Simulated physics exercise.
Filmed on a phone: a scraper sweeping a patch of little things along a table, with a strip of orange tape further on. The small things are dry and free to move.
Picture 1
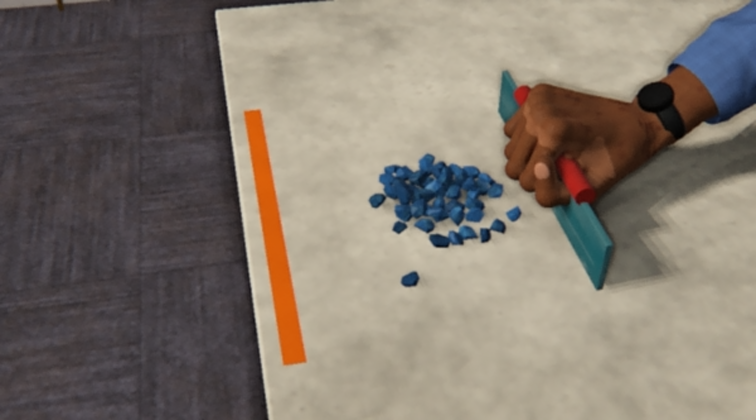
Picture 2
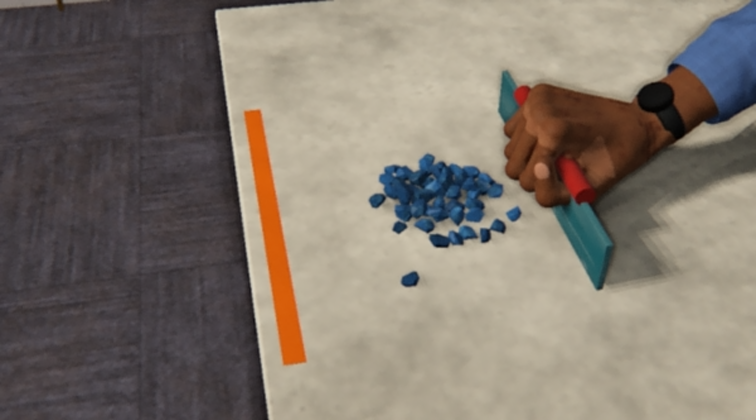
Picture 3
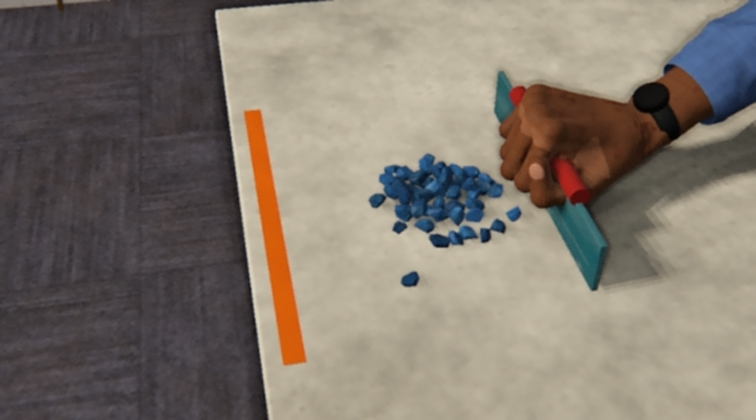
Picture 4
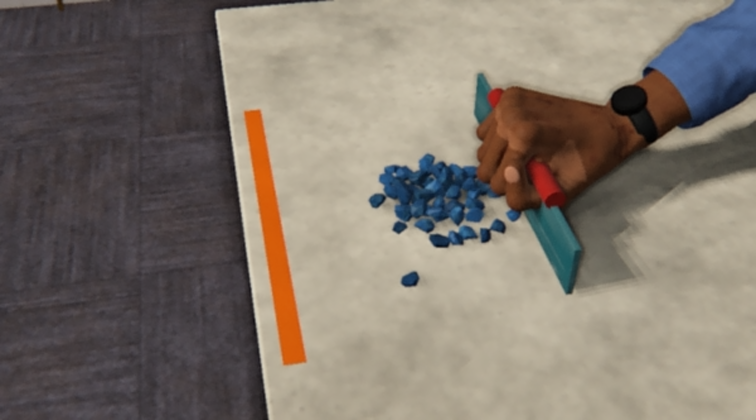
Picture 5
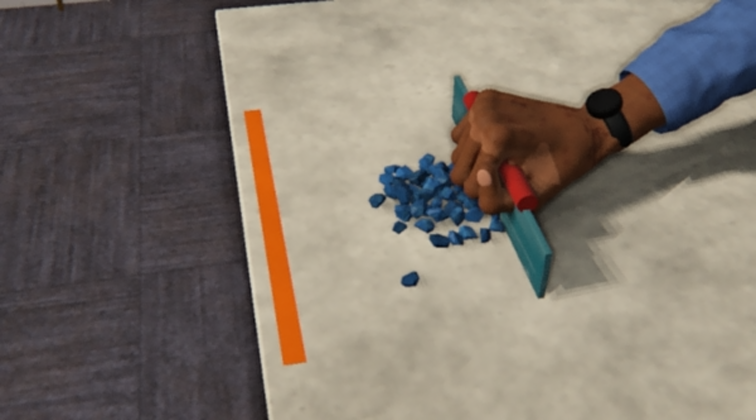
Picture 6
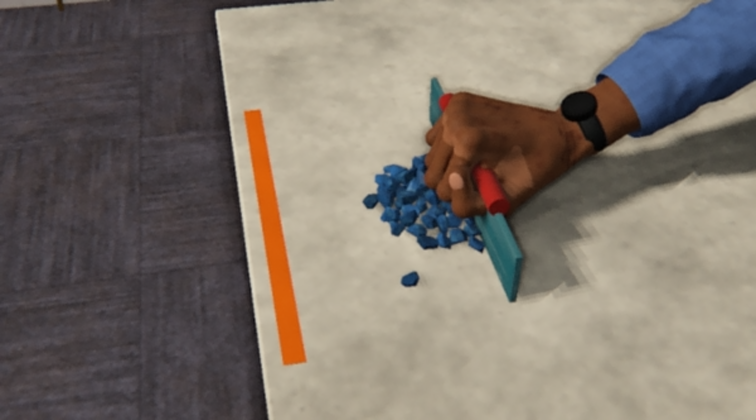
A hand in a blue sleeve and dark watch, gripping the red handle of a teal scraper, rests at the right of a pale tabletop seen from above, with dark flooring at left. Blue stones lie heaped mid-table, one apart below, with an orange strip near the left edge. The scraper then slides left, pressing into the heap and pushing stones along, while the camera stays still.
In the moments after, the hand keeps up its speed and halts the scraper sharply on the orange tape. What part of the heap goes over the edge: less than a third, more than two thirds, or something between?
Over the edge goes more than two thirds of it.
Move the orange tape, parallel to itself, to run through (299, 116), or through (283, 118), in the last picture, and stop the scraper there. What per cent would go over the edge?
Roughly 20 per cent, and 50 per cent.
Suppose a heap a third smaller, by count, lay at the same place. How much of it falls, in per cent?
Near 70 %.
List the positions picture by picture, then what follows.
Scraper at (596, 251), at rest; orange tape at (254, 121), right by the edge; edge at (244, 227); the heap at (439, 193), aquarium stones, in the first frame.
Scraper at (596, 251), at rest, in the second frame.
Scraper at (590, 251); the heap at (439, 193), in the third frame.
Scraper at (565, 255), in the fourth frame.
Scraper at (537, 258); the heap at (436, 192), a small part pushed along, in the fifth frame.
Scraper at (509, 262); orange tape at (254, 121); edge at (244, 227); the heap at (432, 198), most pushed along, in the sixth frame.
Soon after the last picture, scraper still moving, near (361, 168); heap all on the table, its front near (267, 214).
A little later, scraper stopped at the orange tape; heap most over the edge.
At rest, scraper stopped at the orange tape; heap most over the edge.
